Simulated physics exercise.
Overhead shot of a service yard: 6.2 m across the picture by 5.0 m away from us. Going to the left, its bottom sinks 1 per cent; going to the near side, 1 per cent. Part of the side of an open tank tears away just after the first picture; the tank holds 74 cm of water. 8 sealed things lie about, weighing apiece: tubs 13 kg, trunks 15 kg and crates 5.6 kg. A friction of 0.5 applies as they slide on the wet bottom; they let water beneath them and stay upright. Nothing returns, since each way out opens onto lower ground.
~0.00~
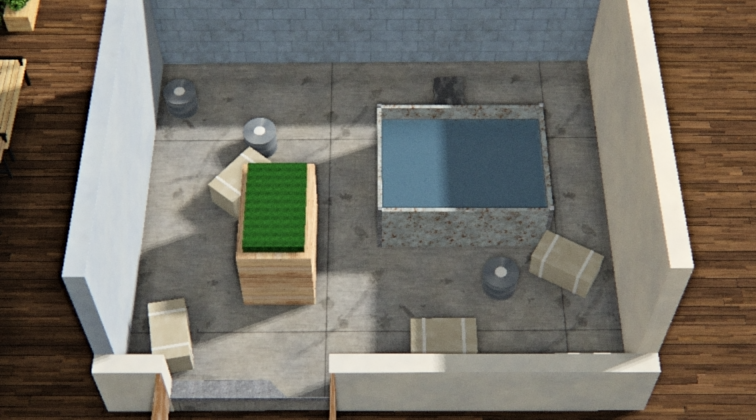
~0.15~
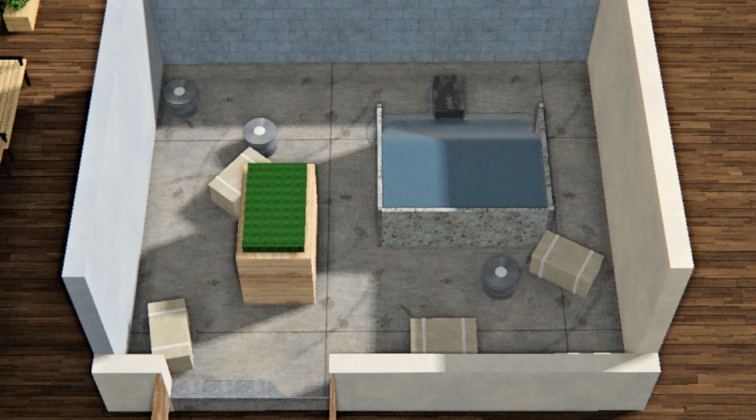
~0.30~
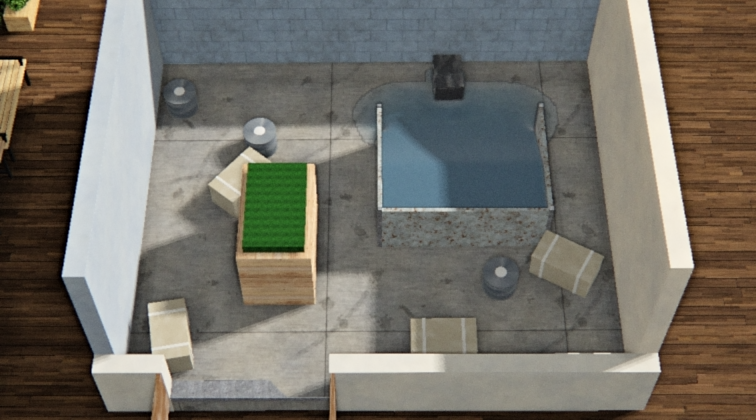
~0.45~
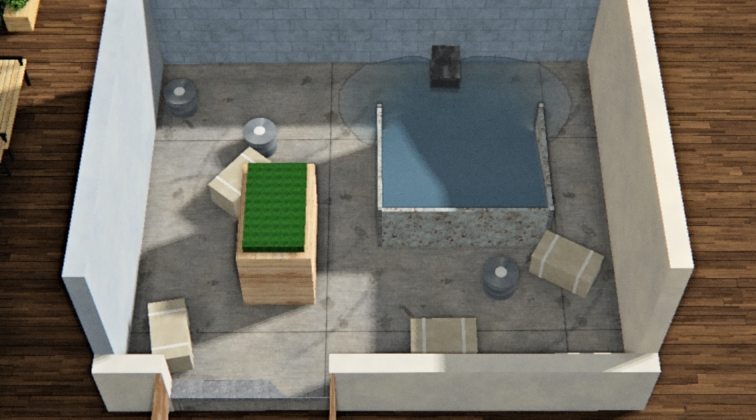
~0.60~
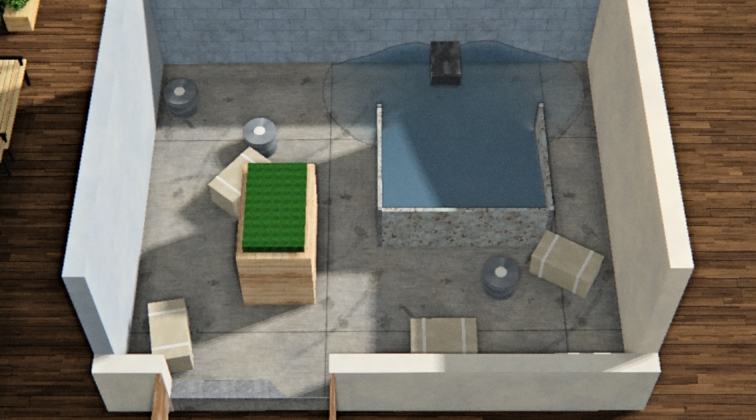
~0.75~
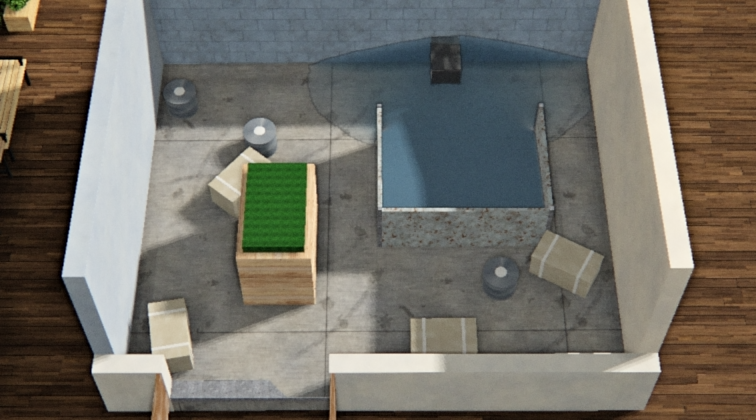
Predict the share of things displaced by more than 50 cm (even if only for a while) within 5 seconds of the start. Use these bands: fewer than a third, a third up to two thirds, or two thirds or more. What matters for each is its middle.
It falls in two thirds or more.
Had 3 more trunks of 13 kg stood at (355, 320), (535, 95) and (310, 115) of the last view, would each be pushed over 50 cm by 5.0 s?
Outcome: Stays within first, breaks the threshold next, breaks the threshold last.
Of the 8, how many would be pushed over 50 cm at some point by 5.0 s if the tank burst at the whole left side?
Then it comes to 6.
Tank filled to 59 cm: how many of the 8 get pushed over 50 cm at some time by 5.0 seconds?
Then the count would be 6.
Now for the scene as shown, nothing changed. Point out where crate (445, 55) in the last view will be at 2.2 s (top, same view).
Look about (394, 60).
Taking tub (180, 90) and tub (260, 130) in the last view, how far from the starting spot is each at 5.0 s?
Object 1: 350 cm. Object 2: 300 cm.
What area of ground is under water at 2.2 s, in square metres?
Somewhere around 15 m2, roughly.
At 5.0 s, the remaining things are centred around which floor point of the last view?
Roughly at (282, 298).
After 1.1 s 1 of 8 are over 50 cm from their spots; 1 afloat.
After 2.2 s 1 of 8 are over 50 cm from their spots; 2 afloat.
After 3.5 s 5 of 8 are over 50 cm from their spots; 2 afloat.
After 5.0 s 7 of 8 are over 50 cm from their spots, and 7 have been at some point; 5 afloat.
